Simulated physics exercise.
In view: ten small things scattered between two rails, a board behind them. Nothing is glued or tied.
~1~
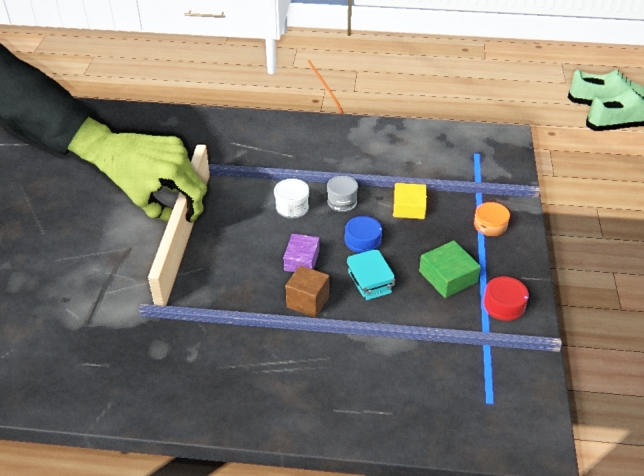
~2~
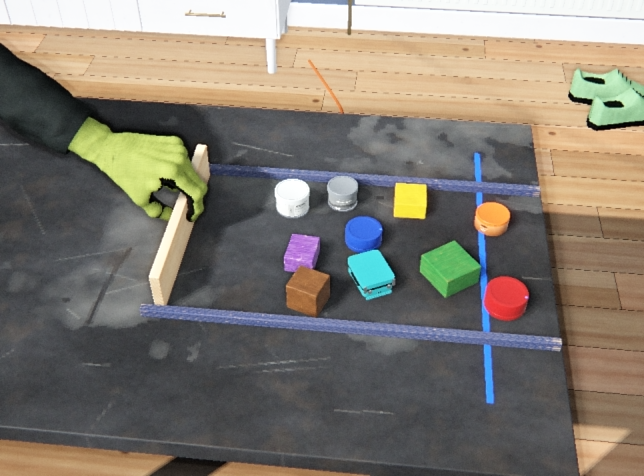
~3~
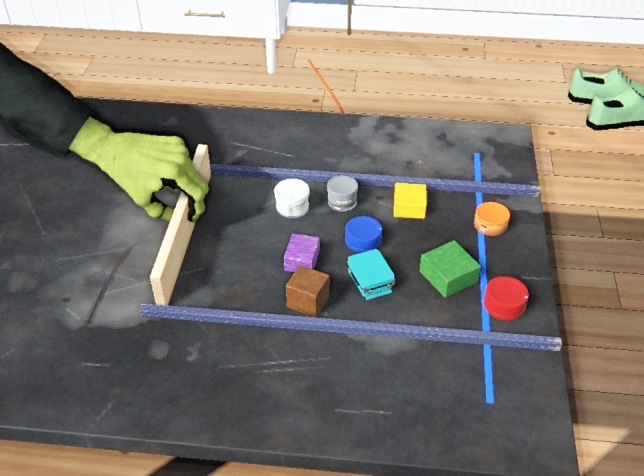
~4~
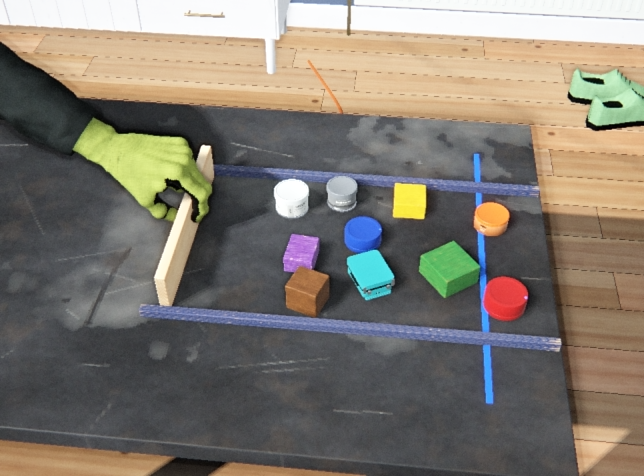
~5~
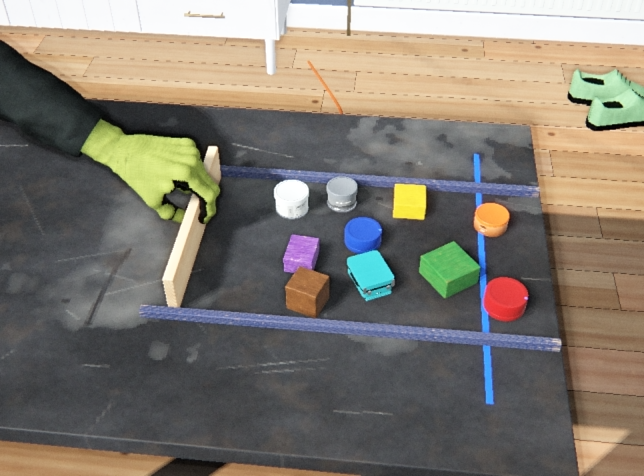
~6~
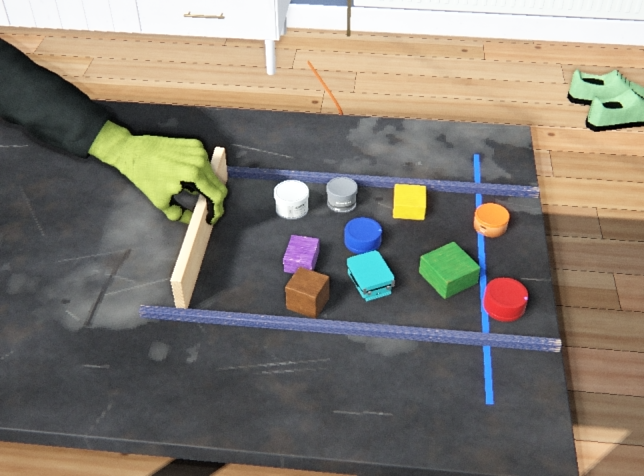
The clip shows a green-gloved hand holding a wooden board behind ten small colourful objects scattered between two blue rails on a dark surface; after staying nearly still, the hand slides the board a short way right, while the objects remain in place.
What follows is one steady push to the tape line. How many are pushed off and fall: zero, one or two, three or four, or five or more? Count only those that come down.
Here the number that fall off is one or two.
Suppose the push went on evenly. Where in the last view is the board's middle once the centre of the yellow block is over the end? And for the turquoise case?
About (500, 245), and (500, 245) for the other.
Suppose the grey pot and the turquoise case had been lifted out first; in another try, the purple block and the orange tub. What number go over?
First 0, then 0.
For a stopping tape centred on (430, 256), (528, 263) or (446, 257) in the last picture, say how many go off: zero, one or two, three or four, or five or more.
One after another: Not one; five or more; no fall at all.
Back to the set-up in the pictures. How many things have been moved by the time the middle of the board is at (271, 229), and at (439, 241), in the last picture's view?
By then 1, and 10.
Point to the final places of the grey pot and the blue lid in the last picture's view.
About (495, 197), and the other about (500, 244).
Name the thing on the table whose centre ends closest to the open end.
The green block.
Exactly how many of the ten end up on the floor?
Exactly 1.
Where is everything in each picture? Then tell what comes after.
In the first frame, red lid (506, 299); orange tub (492, 219); green block (450, 269); board (182, 221); tape (482, 259).
In the second frame, orange tub (492, 219); blue lid (364, 235).
In the third frame, green block (450, 269); brown block (308, 291).
In the fourth frame, red lid (505, 298); turquoise case (370, 276).
In the fifth frame, orange tub (491, 220); purple block (302, 255).
In the sixth frame, red lid (505, 299); orange tub (491, 220); green block (449, 270); board (202, 224); tape (482, 260).
Early on, none off yet; red lid at rest near (505, 299); orange tub at rest near (491, 220); green block at rest near (449, 270).
A while later, none off yet; red lid at rest near (505, 299); orange tub at rest near (491, 220); green block travelled about its own width near (480, 268).
Finally, the number that fall off is one or two; lost, red lid.
